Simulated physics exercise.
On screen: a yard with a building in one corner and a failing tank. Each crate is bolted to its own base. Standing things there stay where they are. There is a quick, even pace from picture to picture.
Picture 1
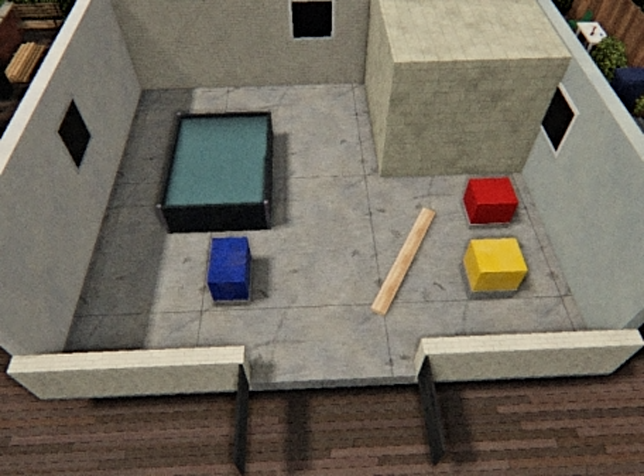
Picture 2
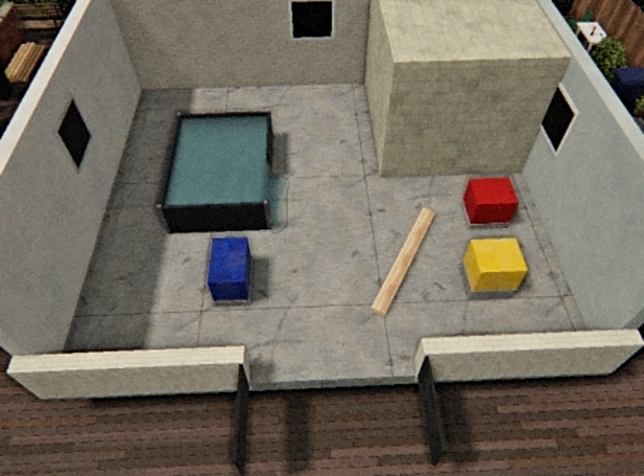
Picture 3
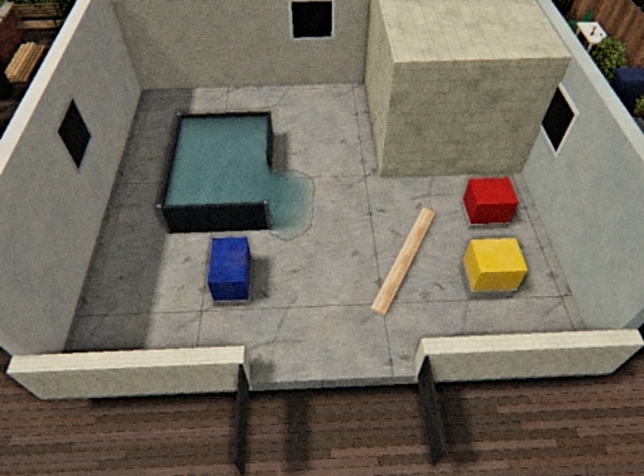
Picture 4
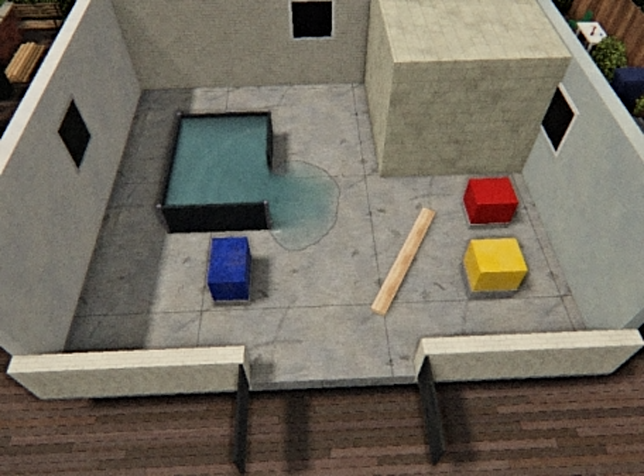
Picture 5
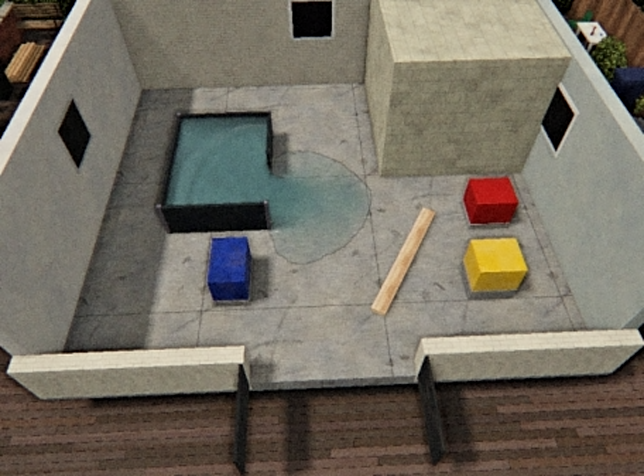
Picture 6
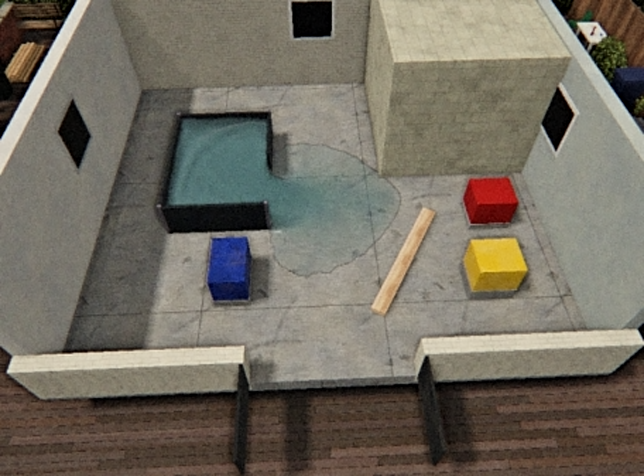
At the start, an open tank of blue-green water sits whole and still in a walled yard, with blue, red and yellow blocks and a plank on the floor. Water then pours from a gap in its right side and spreads rightward in a widening, rounded puddle, nearing the plank.
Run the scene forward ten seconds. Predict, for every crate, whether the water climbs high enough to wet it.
In the end the yellow crate will not be reached, the blue crate will not be reached, the red crate will be reached.
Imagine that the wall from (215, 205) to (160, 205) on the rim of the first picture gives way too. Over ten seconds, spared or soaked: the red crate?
Taking them one by one, the red crate stays clear.
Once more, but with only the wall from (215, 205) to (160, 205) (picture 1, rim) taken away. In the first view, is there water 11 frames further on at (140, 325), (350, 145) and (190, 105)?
Soaked / unwetted / unwetted.
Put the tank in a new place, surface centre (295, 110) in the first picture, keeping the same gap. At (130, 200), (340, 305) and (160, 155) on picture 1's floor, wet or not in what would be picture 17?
Taking the three spots in order: Bare, swamped, bare.
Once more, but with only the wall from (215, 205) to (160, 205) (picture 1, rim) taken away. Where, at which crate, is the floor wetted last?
Last in line is the one in red.
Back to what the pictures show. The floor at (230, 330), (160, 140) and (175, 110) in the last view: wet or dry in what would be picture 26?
First spared, second spared, third spared.
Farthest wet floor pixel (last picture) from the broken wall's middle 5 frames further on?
Close to (513, 198).
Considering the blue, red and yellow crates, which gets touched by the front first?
That would be the one in red.
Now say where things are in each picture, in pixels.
The first frame shows the open tank at (220, 158) is whole and still.
In the second frame, water pours out at (268, 194) and has run to (278, 178).
In the third frame, the front is at (307, 179), out from the gap at (268, 196).
In the fourth frame, water pours out at (268, 197) and has run to (335, 187).
In the fifth frame, the front is at (365, 190), out from the gap at (268, 197).
In the sixth frame, water pours out at (268, 196) and has run to (392, 189).
A moment on, water covers 25 % of the floor; the yellow crate not reached, the blue crate not reached, the red crate water round its plinth.
Next, water covers 35 % of the floor; the yellow crate water round its plinth, the blue crate not reached, the red crate water round its plinth.
Then, water covers 50 % of the floor; the yellow crate water round its plinth, the blue crate not reached, the red crate water round its plinth.
Later, water covers 65 % of the floor; the yellow crate water round its plinth, the blue crate not reached, the red crate water round its plinth.
In the end, water covers 85 % of the floor; the yellow crate stayed above the water, the blue crate stayed above the water, the red crate was topped.
